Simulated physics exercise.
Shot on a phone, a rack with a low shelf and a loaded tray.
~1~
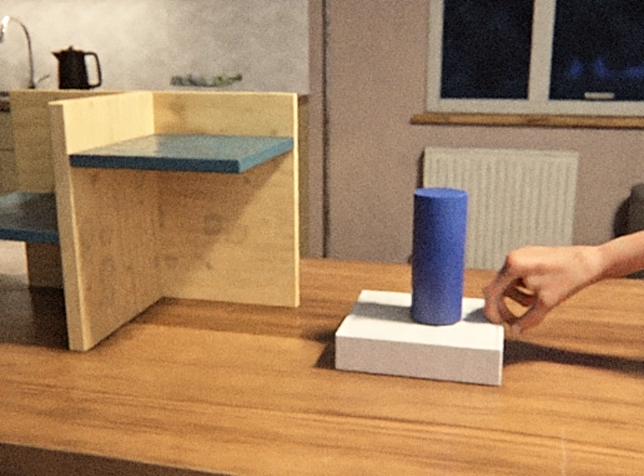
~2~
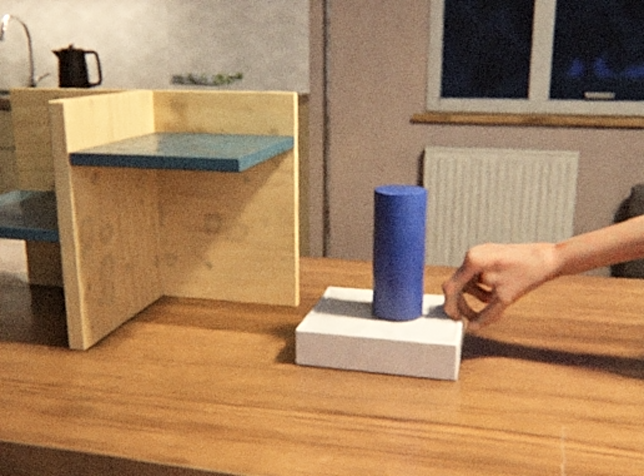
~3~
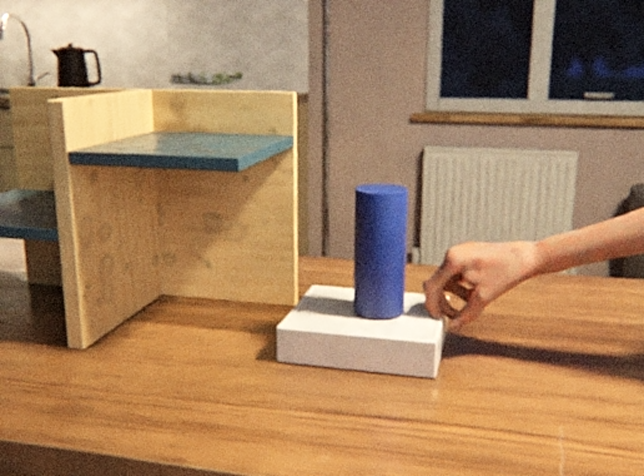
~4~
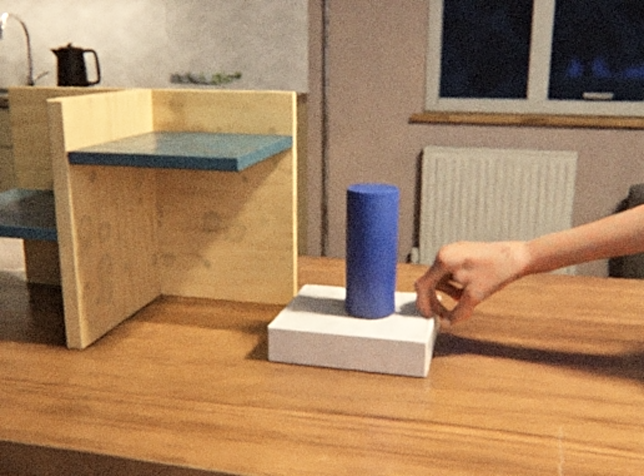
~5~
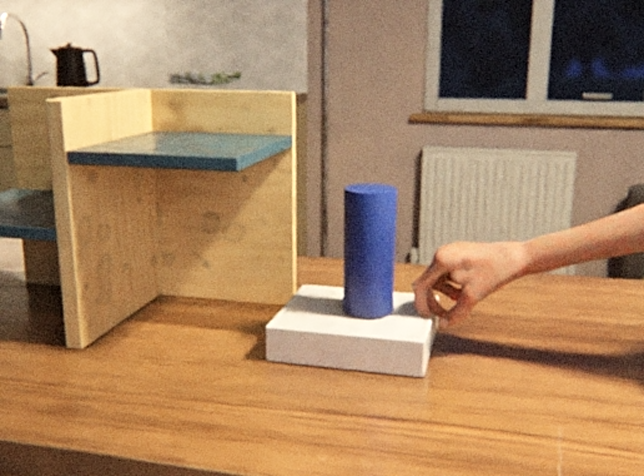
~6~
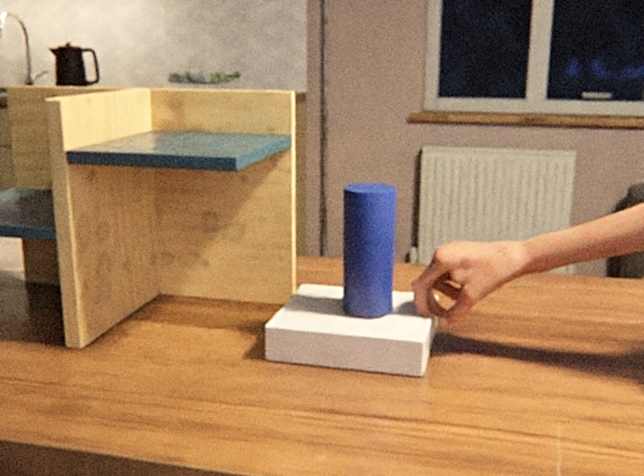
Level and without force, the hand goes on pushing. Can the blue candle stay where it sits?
A smooth entry.
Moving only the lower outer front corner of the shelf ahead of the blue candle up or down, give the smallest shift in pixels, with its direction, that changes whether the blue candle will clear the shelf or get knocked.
Near 28 pixels, heading down.
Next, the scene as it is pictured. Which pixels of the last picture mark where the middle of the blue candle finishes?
It comes to rest at about (212, 240) in the last picture.
Then, 0.78 s past the last view, blue candle riding along near (329, 248).
Then, 1.48 s past the last view, blue candle riding along near (277, 244).
Then, 2.06 s past the last view, blue candle riding along near (236, 241).
Finally, the blue candle rides in untouched, near (212, 239).
